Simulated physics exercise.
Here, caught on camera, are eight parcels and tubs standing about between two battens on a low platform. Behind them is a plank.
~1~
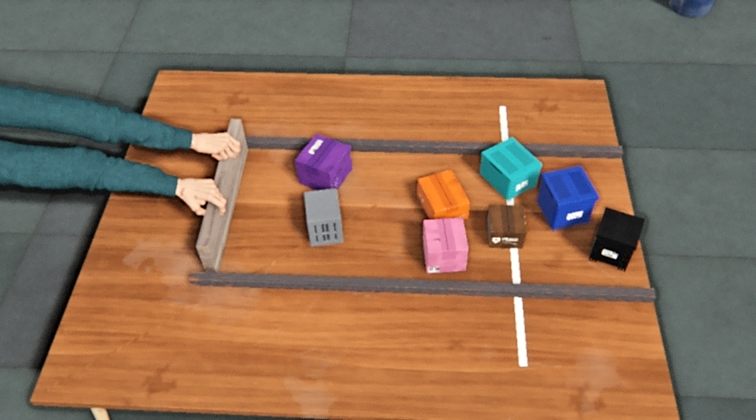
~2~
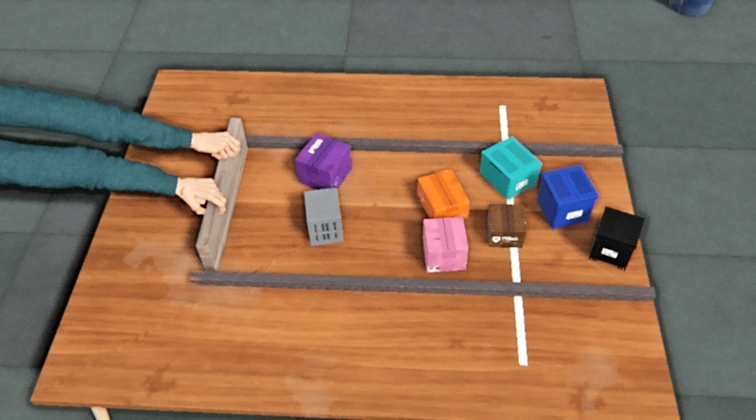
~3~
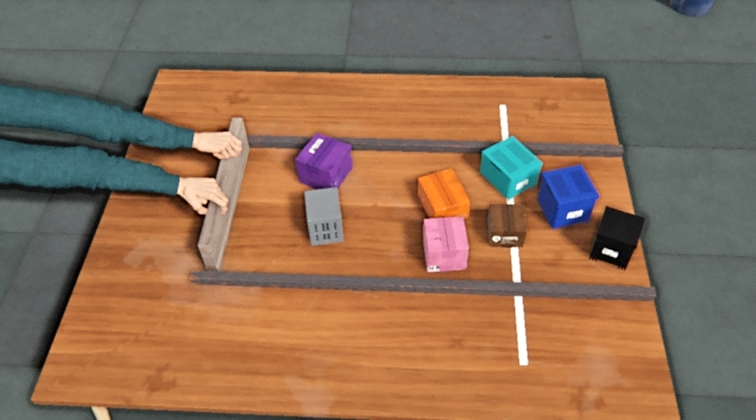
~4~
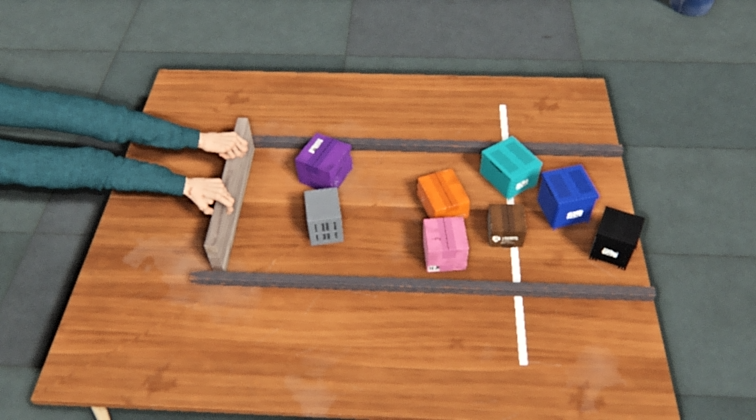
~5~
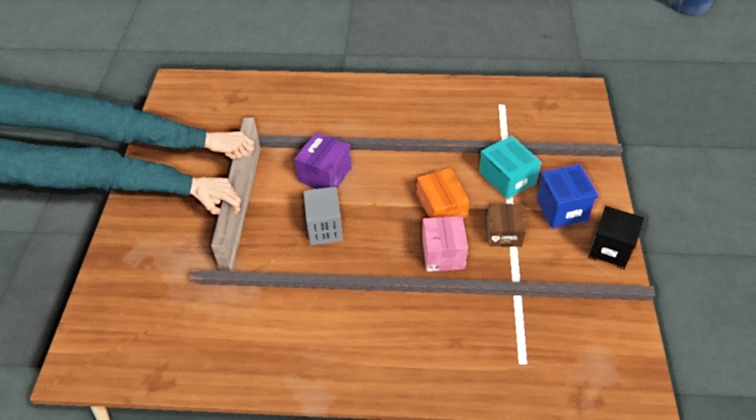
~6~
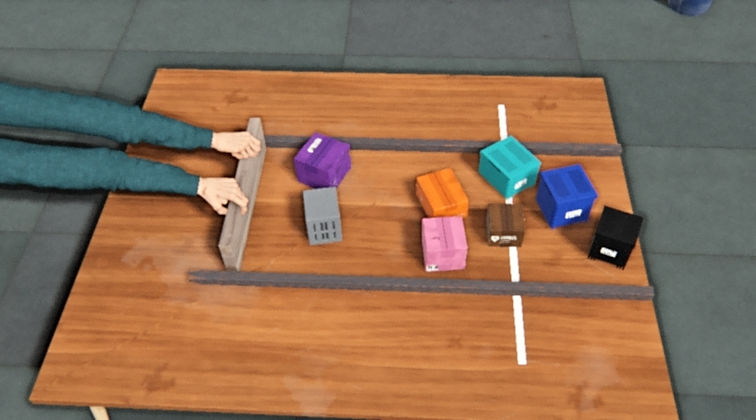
At the start, two hands hold a plank at the left end of two battens on a wooden platform, with eight colourful boxes standing apart to its right. The hands then slide the plank a short way right, towards the purple and grey ones, without touching them, and the boxes stay still.
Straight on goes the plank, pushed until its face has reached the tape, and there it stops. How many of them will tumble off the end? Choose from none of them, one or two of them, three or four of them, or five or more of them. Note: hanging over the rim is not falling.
None of them do.
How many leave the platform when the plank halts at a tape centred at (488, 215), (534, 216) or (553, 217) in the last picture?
Tallies in the order asked: 0, 0, 2.
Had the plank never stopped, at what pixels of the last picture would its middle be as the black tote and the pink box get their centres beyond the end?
The black tote puts it at (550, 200), the pink box at (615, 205).
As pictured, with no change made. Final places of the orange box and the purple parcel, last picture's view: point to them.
The orange box ends up near (554, 196), and the purple parcel near (529, 158).
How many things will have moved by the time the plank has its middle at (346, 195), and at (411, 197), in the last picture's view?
At the one place 2, at the other 4.
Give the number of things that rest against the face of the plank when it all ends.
All in all, 3.
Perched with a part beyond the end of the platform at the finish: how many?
Counting them gives 0.
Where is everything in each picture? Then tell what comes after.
Black tote (616, 240); blue tote (566, 199); turquoise tote (510, 170); plank (225, 193); tape (512, 217), in the first frame.
Blue tote (566, 198); pink box (445, 245), in the second frame.
Turquoise tote (510, 168); brown parcel (507, 226), in the third frame.
Black tote (616, 238); grey crate (324, 217), in the fourth frame.
Blue tote (565, 197); purple parcel (324, 164), in the fifth frame.
Black tote (615, 238); blue tote (565, 197); turquoise tote (509, 168); plank (245, 192); tape (510, 216), in the sixth frame.
Soon after, none off yet; black tote at rest near (615, 238); blue tote at rest near (565, 197); turquoise tote at rest near (509, 168).
Then, none off yet; black tote at rest near (615, 238); blue tote at rest near (565, 197); turquoise tote moved a little near (528, 168).
At rest, the number that fall off is zero.
